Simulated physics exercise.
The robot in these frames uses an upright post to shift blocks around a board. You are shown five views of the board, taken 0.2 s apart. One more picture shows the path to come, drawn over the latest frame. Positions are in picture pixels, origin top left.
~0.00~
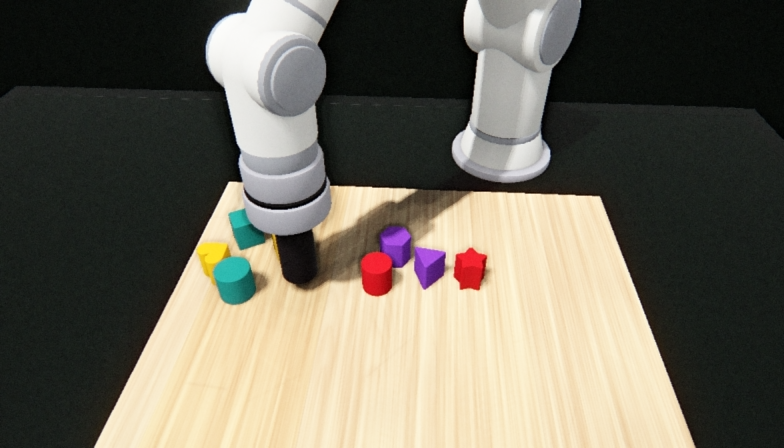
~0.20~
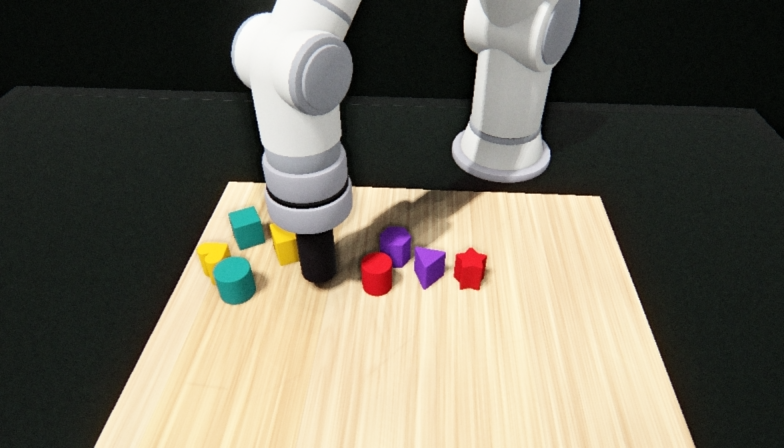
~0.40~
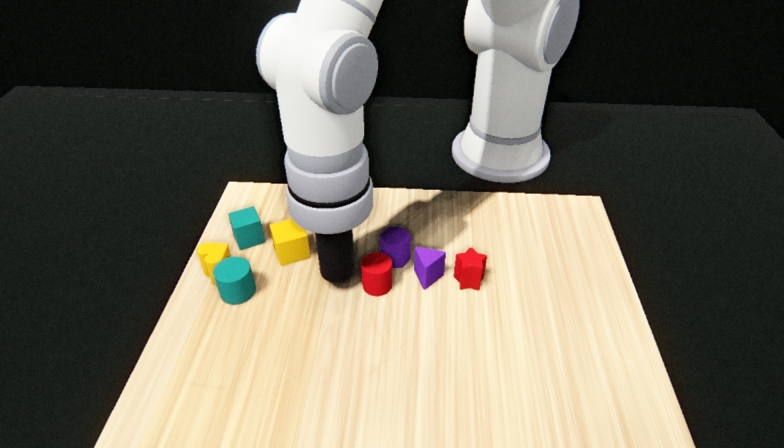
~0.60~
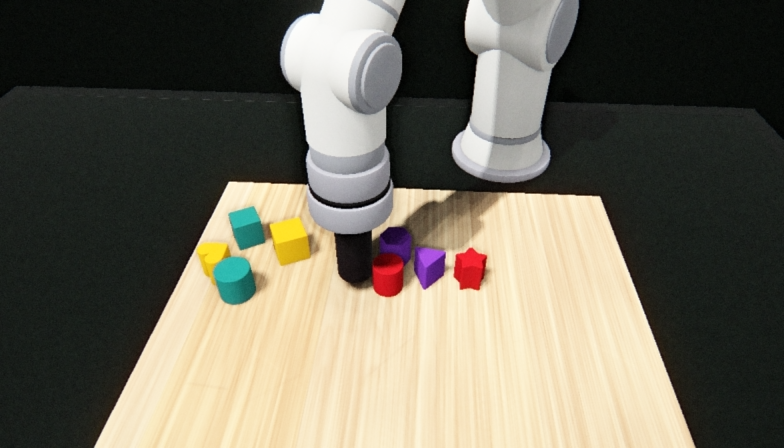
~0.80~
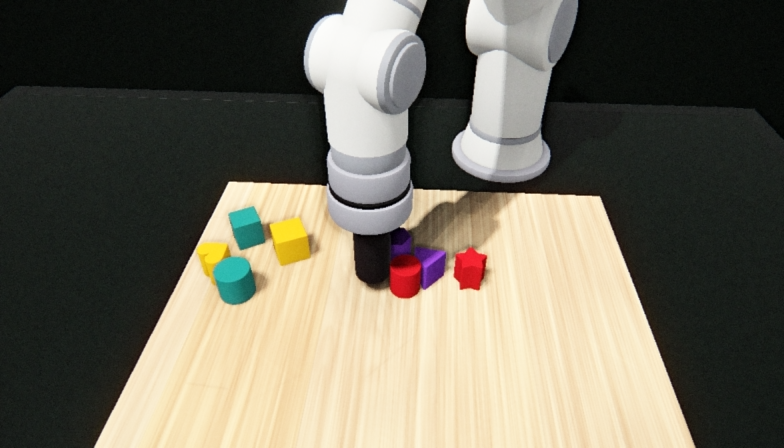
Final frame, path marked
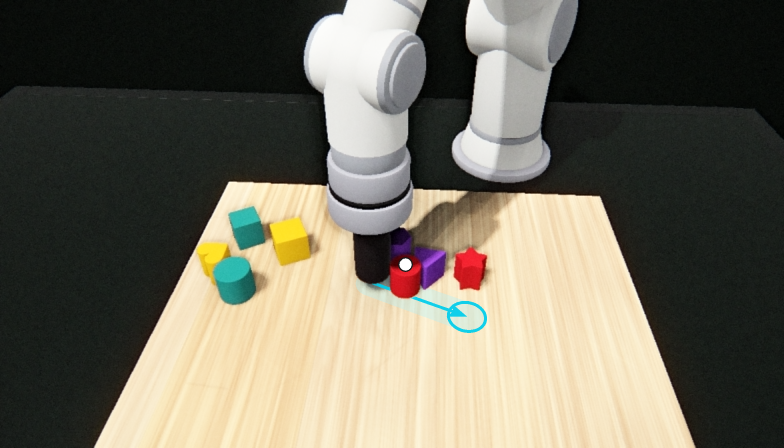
At first, a robot arm's black post stands between a cluster of teal and yellow blocks and a group of red and purple ones on a wooden board. The post slides right across the gap, then pushes the red cylinder a short way right, up against the purple triangular block.
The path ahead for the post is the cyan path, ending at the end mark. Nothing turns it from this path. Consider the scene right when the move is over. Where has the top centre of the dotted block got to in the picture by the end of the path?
In the picture, that point is around (498, 279).
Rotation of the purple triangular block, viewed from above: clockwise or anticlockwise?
My answer: Anticlockwise.
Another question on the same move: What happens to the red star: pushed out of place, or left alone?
The block moves away from its spot.
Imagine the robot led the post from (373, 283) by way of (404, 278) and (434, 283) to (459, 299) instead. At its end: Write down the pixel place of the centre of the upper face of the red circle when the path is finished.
I predict (487, 297).
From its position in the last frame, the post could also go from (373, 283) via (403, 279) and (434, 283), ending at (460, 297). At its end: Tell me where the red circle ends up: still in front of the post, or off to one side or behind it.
It remains before the post.
The drawn path runs from (373, 283) to (467, 317); the dot is on the red circle.
What follows on the original path. One third of the way, post at (404, 282); red circle at (438, 272); purple triangular block at (444, 254), turned 55° anticlockwise.
Two thirds of the way, post at (435, 293); red circle at (470, 278); purple triangular block at (444, 254), turned 60° anticlockwise; red star at (479, 256), turned 30° anticlockwise.
At the end, post at (469, 305); purple hexagon not moved; red circle at (498, 279); purple triangular block at (444, 254), turned 60° anticlockwise; red star at (483, 256), turned 55° anticlockwise.
